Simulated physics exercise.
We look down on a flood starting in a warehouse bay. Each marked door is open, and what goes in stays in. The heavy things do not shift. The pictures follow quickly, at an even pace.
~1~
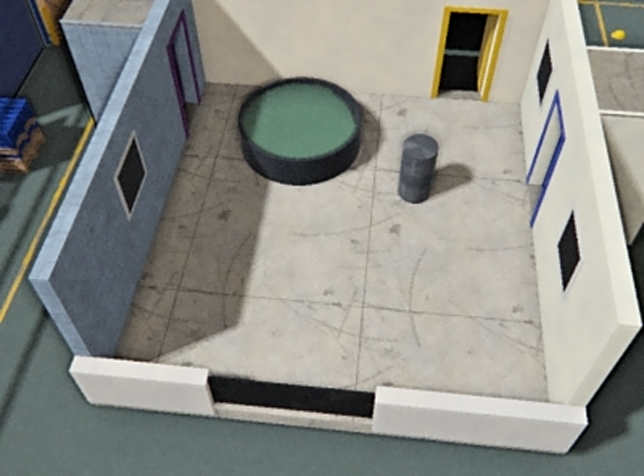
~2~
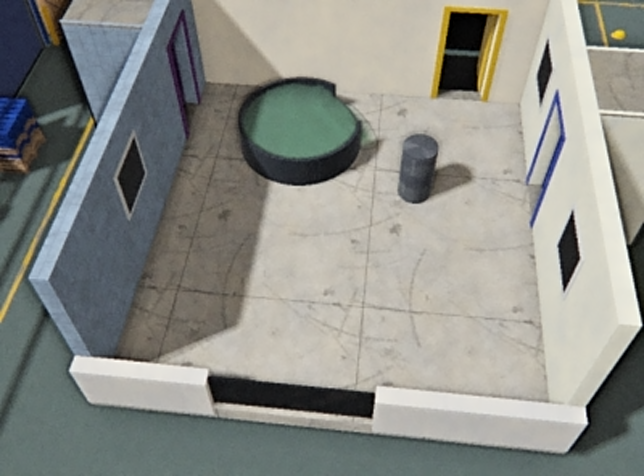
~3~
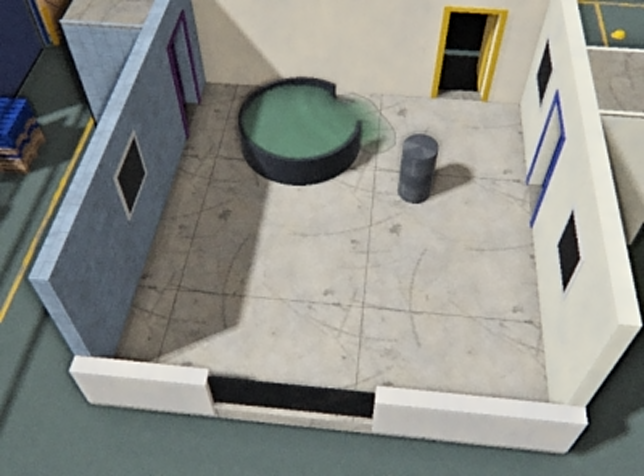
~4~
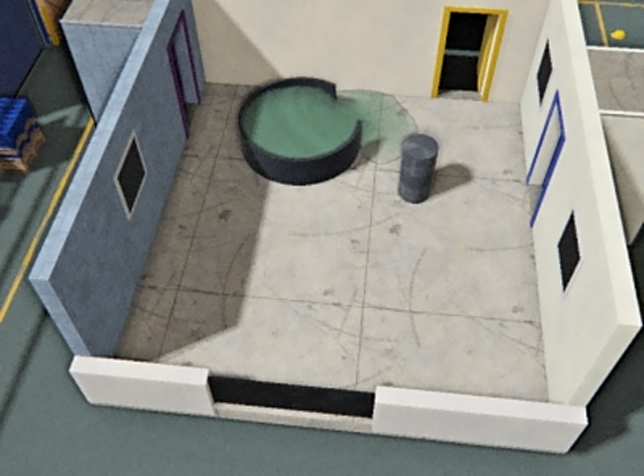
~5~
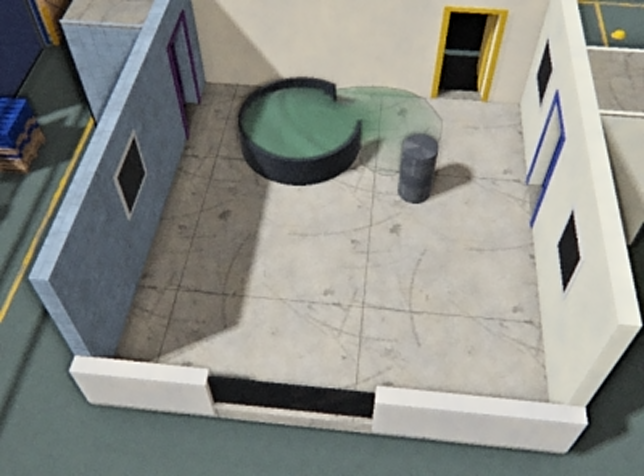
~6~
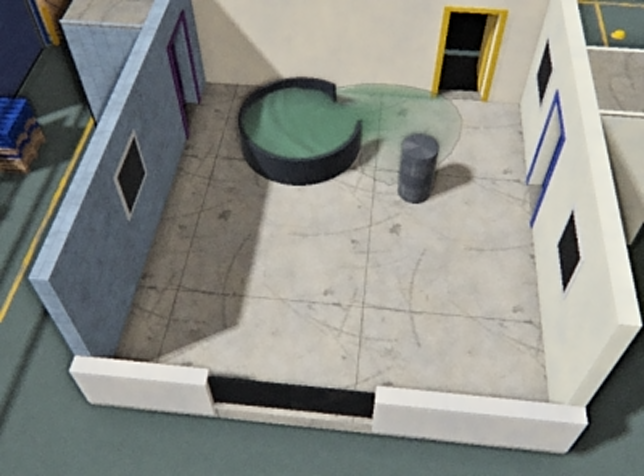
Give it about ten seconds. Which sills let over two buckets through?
One by one: The purple door stays under that; the yellow door takes more than that; the blue door takes more than that.
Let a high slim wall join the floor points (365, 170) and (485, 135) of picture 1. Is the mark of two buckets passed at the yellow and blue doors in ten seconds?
In short: The yellow door takes more; the blue door is under.
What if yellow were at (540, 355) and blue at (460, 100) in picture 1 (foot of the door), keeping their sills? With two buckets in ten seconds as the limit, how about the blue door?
Then: The blue door takes more.
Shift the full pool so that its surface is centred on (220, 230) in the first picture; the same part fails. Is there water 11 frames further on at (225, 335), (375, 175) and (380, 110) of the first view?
In turn: Not flooded, covered, wet.
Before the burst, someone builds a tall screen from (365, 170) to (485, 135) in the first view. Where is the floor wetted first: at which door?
It is the yellow door.
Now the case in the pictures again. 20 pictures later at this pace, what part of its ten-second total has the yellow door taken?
Near 30 in a hundred.
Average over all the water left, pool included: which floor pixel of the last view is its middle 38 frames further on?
Around (394, 191).
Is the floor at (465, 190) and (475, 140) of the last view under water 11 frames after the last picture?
In that order: Flooded, under water.
A moment on, water covers 15 % of the floor; the purple door not reached, the yellow door under two buckets in, the blue door not reached.
Next, water covers 20 % of the floor; the purple door not reached, the yellow door over two buckets in, the blue door not reached.
Then, water covers 30 % of the floor; the purple door wet at the sill, nothing in, the yellow door over two buckets in, the blue door under two buckets in.
Later, water covers 60 % of the floor; the purple door under two buckets in, the yellow door far over two buckets in, the blue door over two buckets in.
In the end, water covers 85 % of the floor; the purple door under two buckets in, the yellow door far over two buckets in, the blue door over two buckets in.
